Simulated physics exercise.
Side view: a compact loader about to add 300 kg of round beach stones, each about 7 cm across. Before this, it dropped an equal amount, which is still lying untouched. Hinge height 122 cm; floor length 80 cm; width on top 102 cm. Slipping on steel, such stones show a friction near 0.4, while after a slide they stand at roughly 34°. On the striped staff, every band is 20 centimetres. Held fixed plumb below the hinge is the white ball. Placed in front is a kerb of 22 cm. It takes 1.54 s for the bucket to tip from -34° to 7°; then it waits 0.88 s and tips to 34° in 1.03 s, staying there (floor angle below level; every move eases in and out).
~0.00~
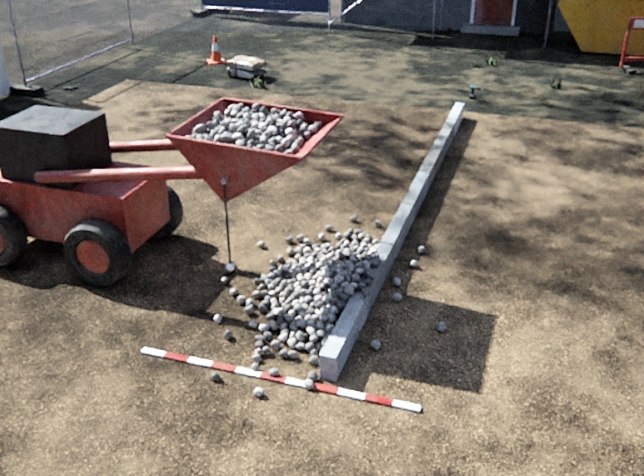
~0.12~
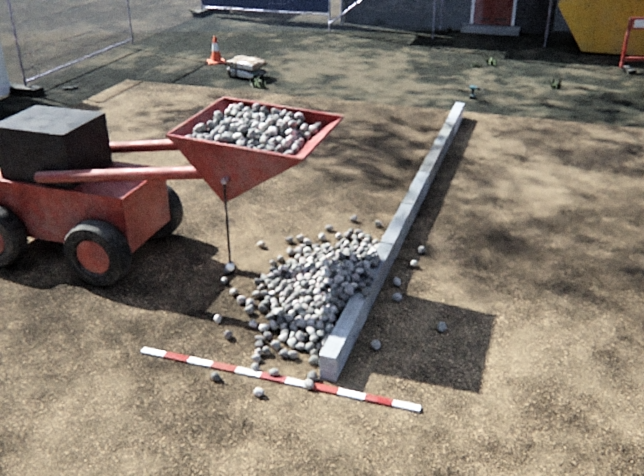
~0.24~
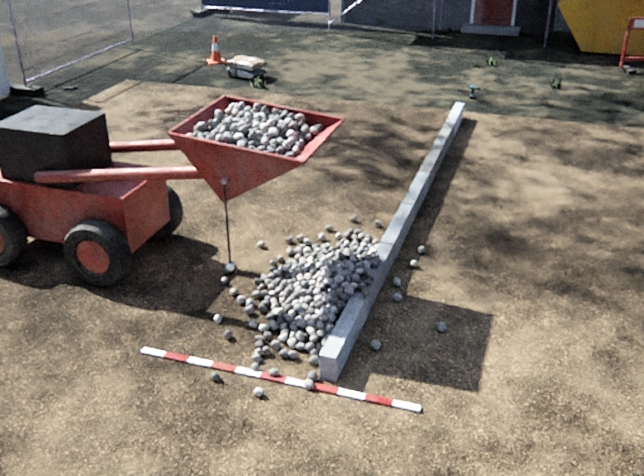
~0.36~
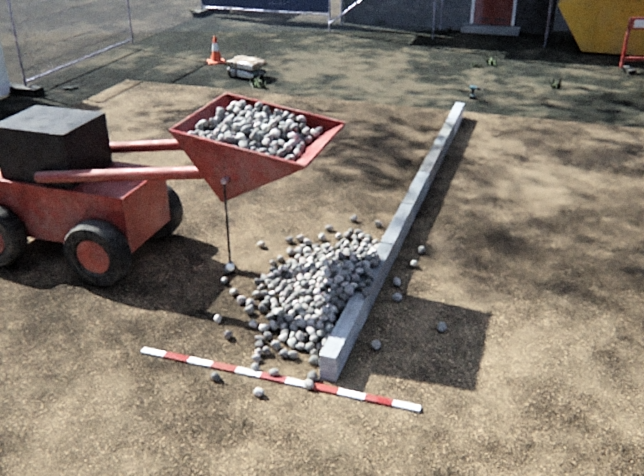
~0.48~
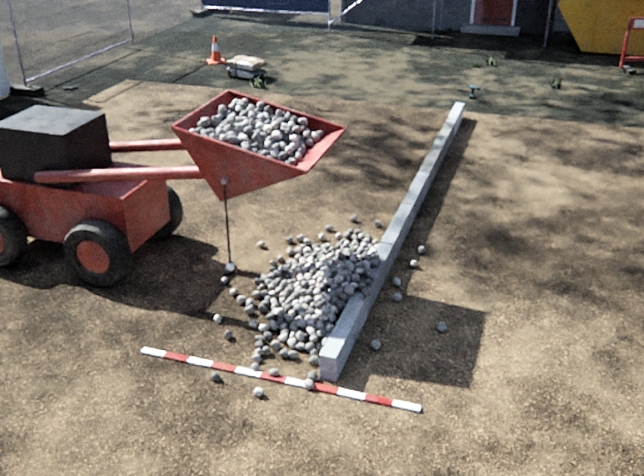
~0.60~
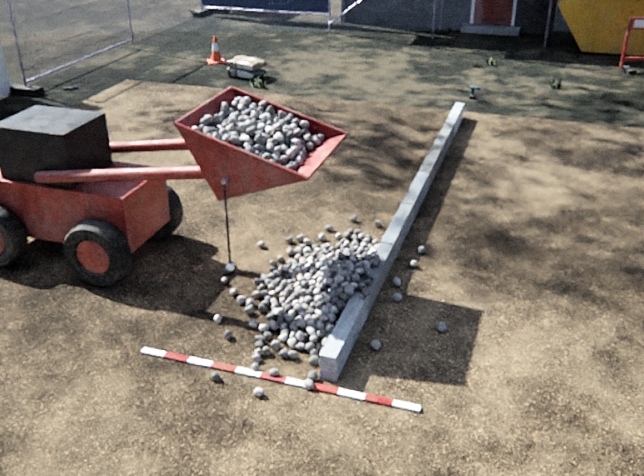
A red loader's raised bucket, full of round grey stones, tilted slightly forward, its front edge dipping to the right as the stones shifted a little, while the pile against the kerb below stayed still.
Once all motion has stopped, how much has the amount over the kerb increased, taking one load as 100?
It has increased by some 25 per cent.
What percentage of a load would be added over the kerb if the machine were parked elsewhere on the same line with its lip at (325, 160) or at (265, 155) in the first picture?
The first position would add some 60 per cent, the second some 0.
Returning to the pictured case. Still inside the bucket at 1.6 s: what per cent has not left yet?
Still inside: Some 95 %.
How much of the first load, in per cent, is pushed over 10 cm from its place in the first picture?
About 10 per cent.
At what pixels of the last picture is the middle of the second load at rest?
Their centre rests close to (345, 278).
After 1.2 s the floor is at 1°; in per cent of one load, 100 in the bucket, 99 on this side of the kerb, 1 over the kerb; the foremost stones are at (399, 290).
After 1.6 s the floor is at 7°; in per cent of one load, 96 in the bucket, 103 on this side of the kerb, 1 over the kerb; the foremost stones are at (399, 290).
After 3.9 s the floor is at 34°; in per cent of one load, 1 in the bucket, 184 on this side of the kerb, 15 over the kerb; the foremost stones are at (459, 312).
After 6.4 s the floor is at 34°; in per cent of one load, 0 in the bucket, 174 on this side of the kerb, 26 over the kerb; the foremost stones are at (480, 310). Net gain over the kerb, 25.
